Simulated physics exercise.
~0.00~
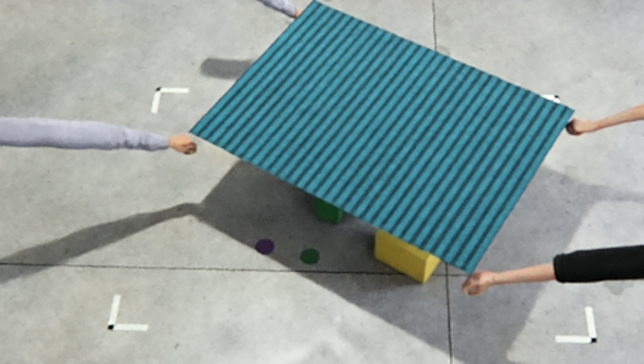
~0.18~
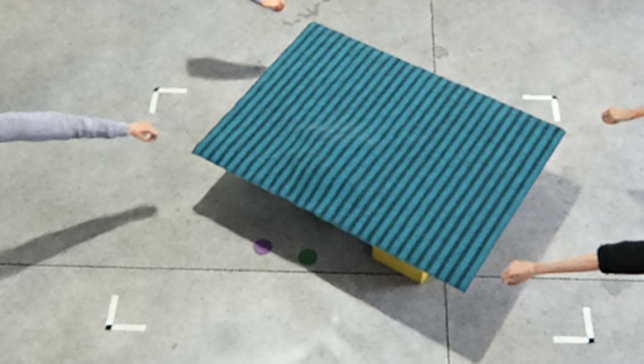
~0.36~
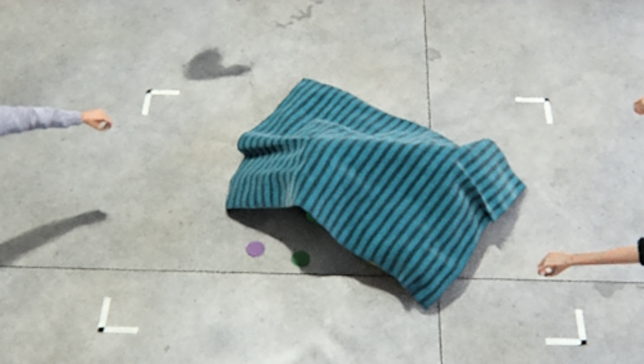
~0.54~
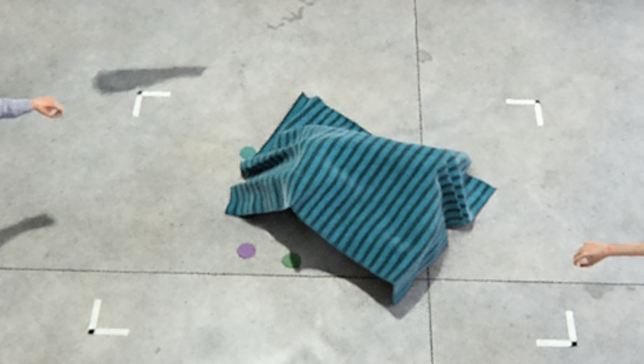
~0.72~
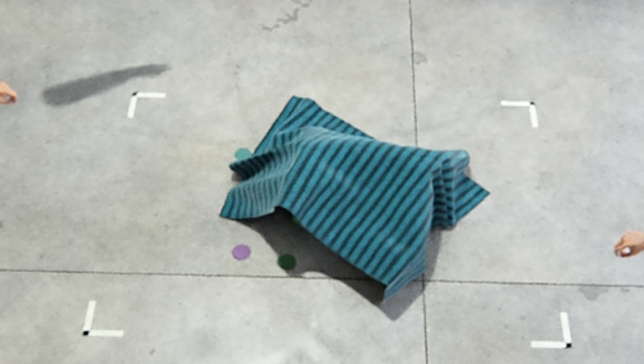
A blue-green blanket with dark stripes is held stretched out by hands at its corners above a concrete floor, with a yellow block and a green object partly visible beneath it. The hands let go, and the blanket drops, still nearly flat at first, while the arms draw back. It then sags and folds over the things below, hiding the block. As the view shifts slightly, the cloth settles into a peaked, rumpled heap, and a teal disc shows at its upper left edge. It ends lying still, with the purple and green discs also uncovered beside it.
